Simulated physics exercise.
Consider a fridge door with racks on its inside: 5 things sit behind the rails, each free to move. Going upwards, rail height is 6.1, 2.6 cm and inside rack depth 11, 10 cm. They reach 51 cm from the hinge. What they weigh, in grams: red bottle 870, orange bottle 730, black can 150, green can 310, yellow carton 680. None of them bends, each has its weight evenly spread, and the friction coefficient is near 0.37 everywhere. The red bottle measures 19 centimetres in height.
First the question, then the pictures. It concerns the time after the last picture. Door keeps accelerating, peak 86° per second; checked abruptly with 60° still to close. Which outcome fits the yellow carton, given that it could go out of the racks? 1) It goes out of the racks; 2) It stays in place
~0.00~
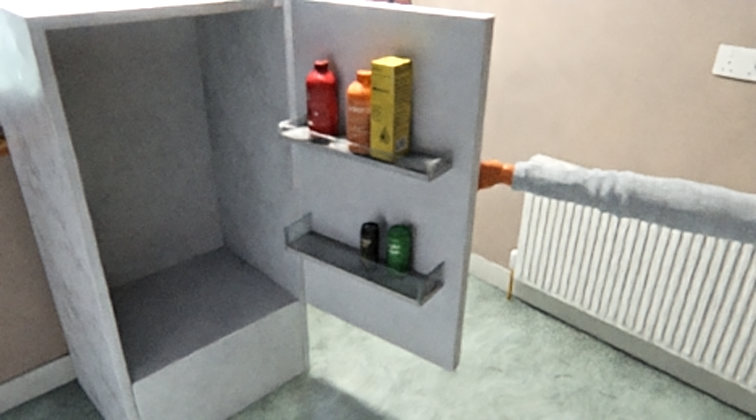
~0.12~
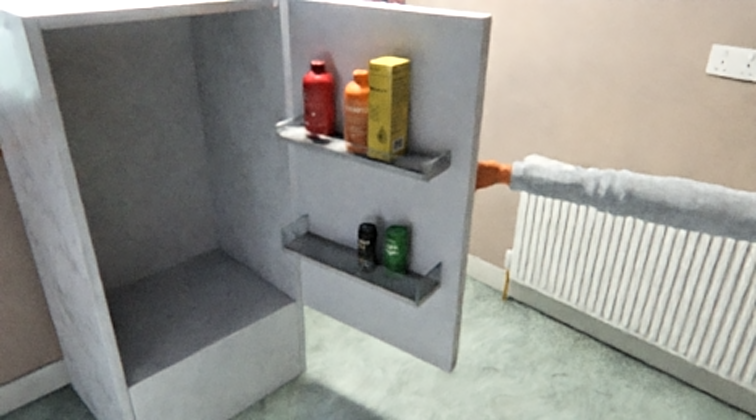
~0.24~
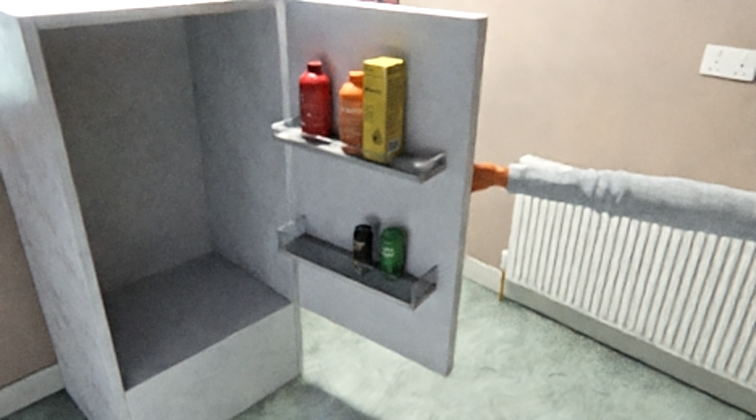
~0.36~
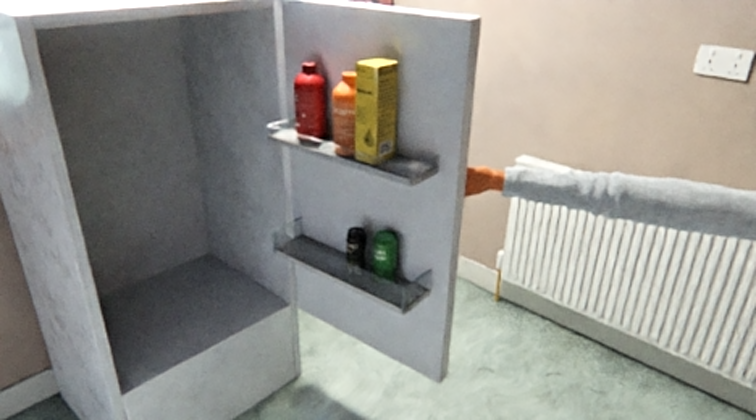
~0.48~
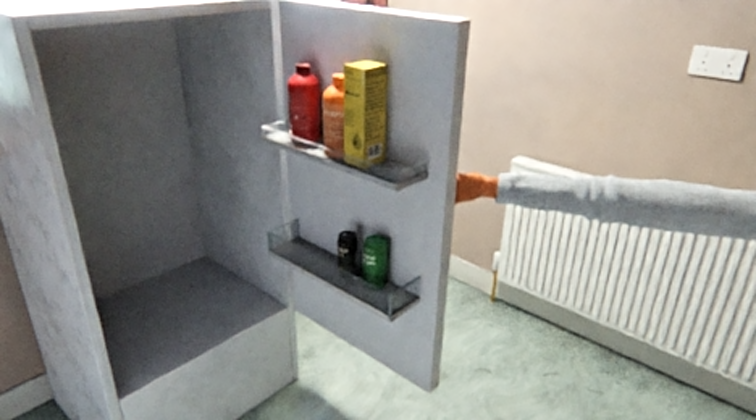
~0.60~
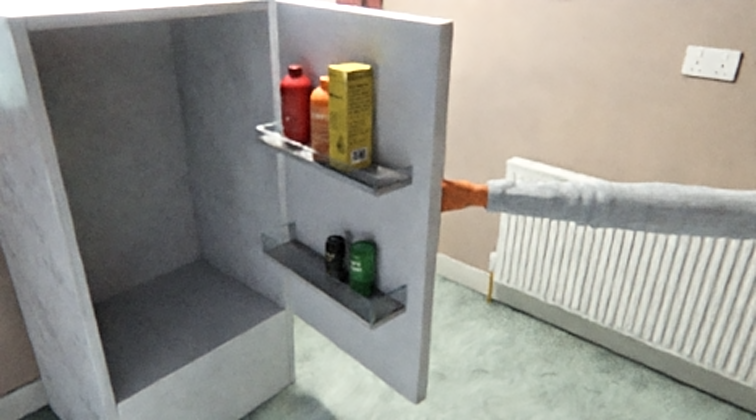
The answer is 2.
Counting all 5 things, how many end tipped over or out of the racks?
The answer is 0.
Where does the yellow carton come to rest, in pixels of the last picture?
At pixel (283, 124) or so, give or take.
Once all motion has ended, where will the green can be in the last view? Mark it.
Its centre ends close to (286, 285) in the last view.
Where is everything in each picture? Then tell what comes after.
In the first picture, door at 100°; yellow carton (391, 110); red bottle (322, 99).
In the second picture, door at 100°; black can (367, 248); green can (396, 253).
In the third picture, door at 98°; red bottle (315, 100); orange bottle (356, 112).
In the fourth picture, door at 94°; black can (357, 253); green can (385, 258).
In the fifth picture, door at 90°; red bottle (304, 103).
In the sixth picture, door at 84°; yellow carton (350, 118); black can (336, 261).
After 0.80 s, door at 71°.
After 1.00 s, door at 60°; yellow carton leaning 7° near (276, 123); green can slid 3 cm; black can slid 2 cm.
After 1.50 s, door at 60°; green can slid 4 cm; black can slid 2 cm.
At rest (2.6 s), all 5 in place, give or take 5 cm. In the last view, yellow carton near (283, 124).
